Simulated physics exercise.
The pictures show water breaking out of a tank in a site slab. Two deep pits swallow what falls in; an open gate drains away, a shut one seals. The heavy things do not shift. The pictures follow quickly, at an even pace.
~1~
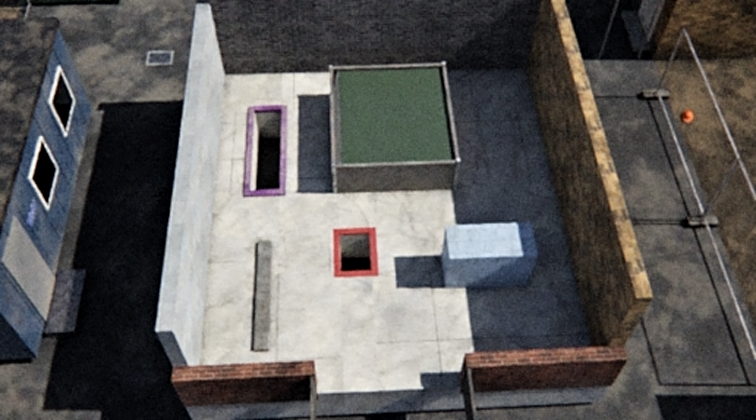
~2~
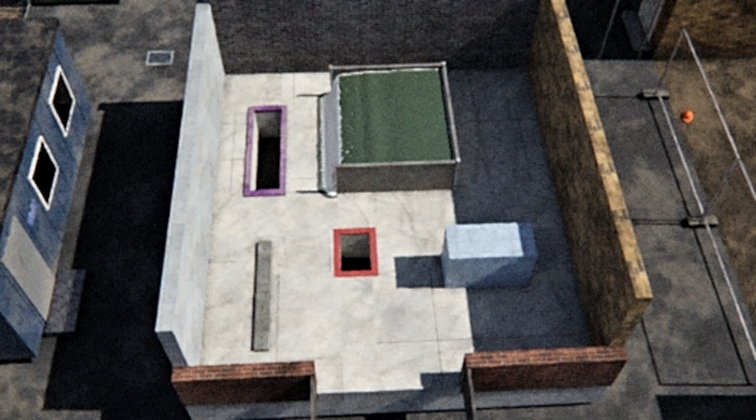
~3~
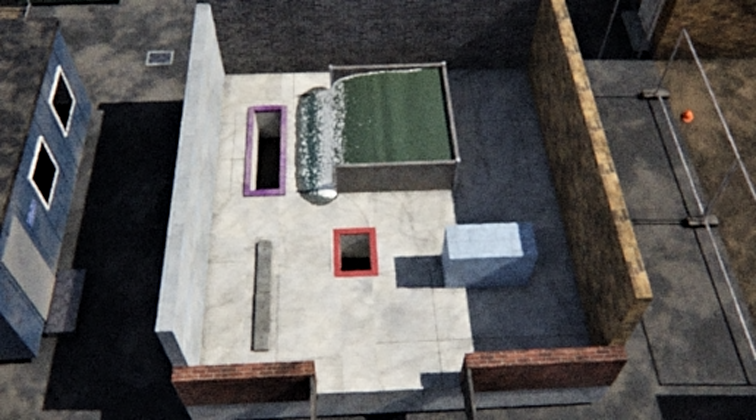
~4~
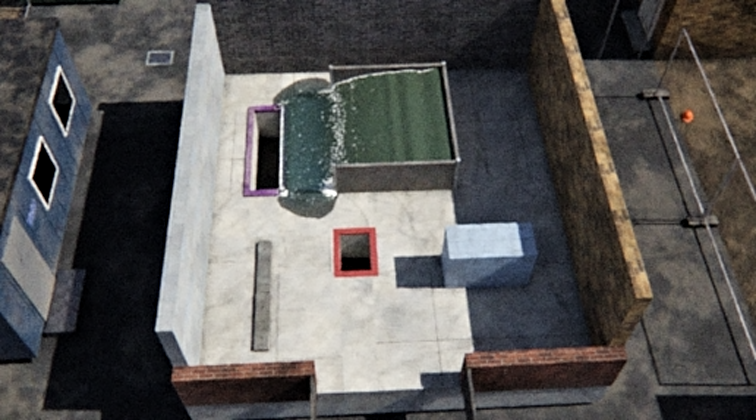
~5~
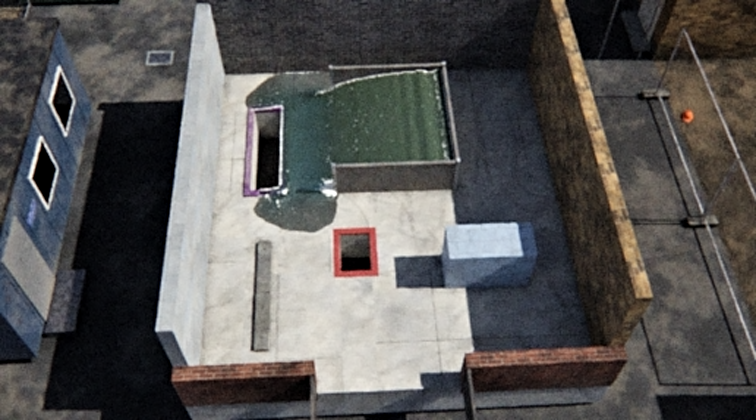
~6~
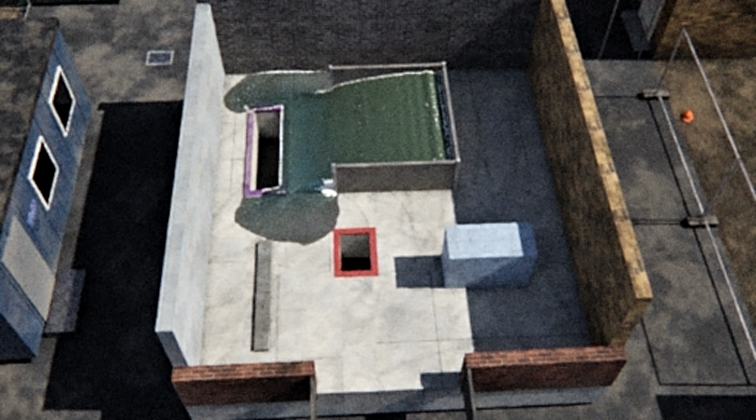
A walled concrete slab, seen from a fixed viewpoint high above, holds a large open tank of dark green water at its back. A purple-edged pit lies to the tank's left, a red-edged pit in front, a grey strip at left and a pale blue block at right. Water breaks from the tank's left side, spreads to the purple-edged pit, then fans around it backward and forward.
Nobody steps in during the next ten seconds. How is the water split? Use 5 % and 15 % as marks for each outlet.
The gate takes less than 5 %; the purple pit takes more than 15 %; the red pit takes less than 5 %.
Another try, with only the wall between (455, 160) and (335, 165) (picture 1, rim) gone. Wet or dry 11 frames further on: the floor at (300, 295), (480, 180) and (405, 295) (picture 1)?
One after the other: Awash, free of water, awash.
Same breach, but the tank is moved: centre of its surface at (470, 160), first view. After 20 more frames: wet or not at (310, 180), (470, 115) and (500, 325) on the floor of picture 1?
As listed: Flooded, no water, no water.
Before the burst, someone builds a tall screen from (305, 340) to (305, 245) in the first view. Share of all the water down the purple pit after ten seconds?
In per cent: Purple 60.
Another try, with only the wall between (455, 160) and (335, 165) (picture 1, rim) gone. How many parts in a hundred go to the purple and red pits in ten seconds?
Roughly, in per cent: Purple 0, red 25.
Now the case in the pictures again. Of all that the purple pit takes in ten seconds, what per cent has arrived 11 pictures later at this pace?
Close to 65 %.
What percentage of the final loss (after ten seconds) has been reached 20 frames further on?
Some 80 per cent.
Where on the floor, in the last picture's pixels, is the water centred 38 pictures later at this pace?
Close to (326, 190).
A moment on, water covers 20 % of the floor; the gate 0 %, the purple pit 20 %, the red pit 0 %.
Next, water covers 30 % of the floor; the gate 0 %, the purple pit 35 %, the red pit 0 %.
Then, water covers 35 % of the floor; the gate 0 %, the purple pit 47 %, the red pit 0 %.
Later, water covers 60 % of the floor; the gate 1 %, the purple pit 53 %, the red pit 1 %.
In the end, water covers 75 % of the floor; the gate 3 %, the purple pit 54 %, the red pit 2 %.
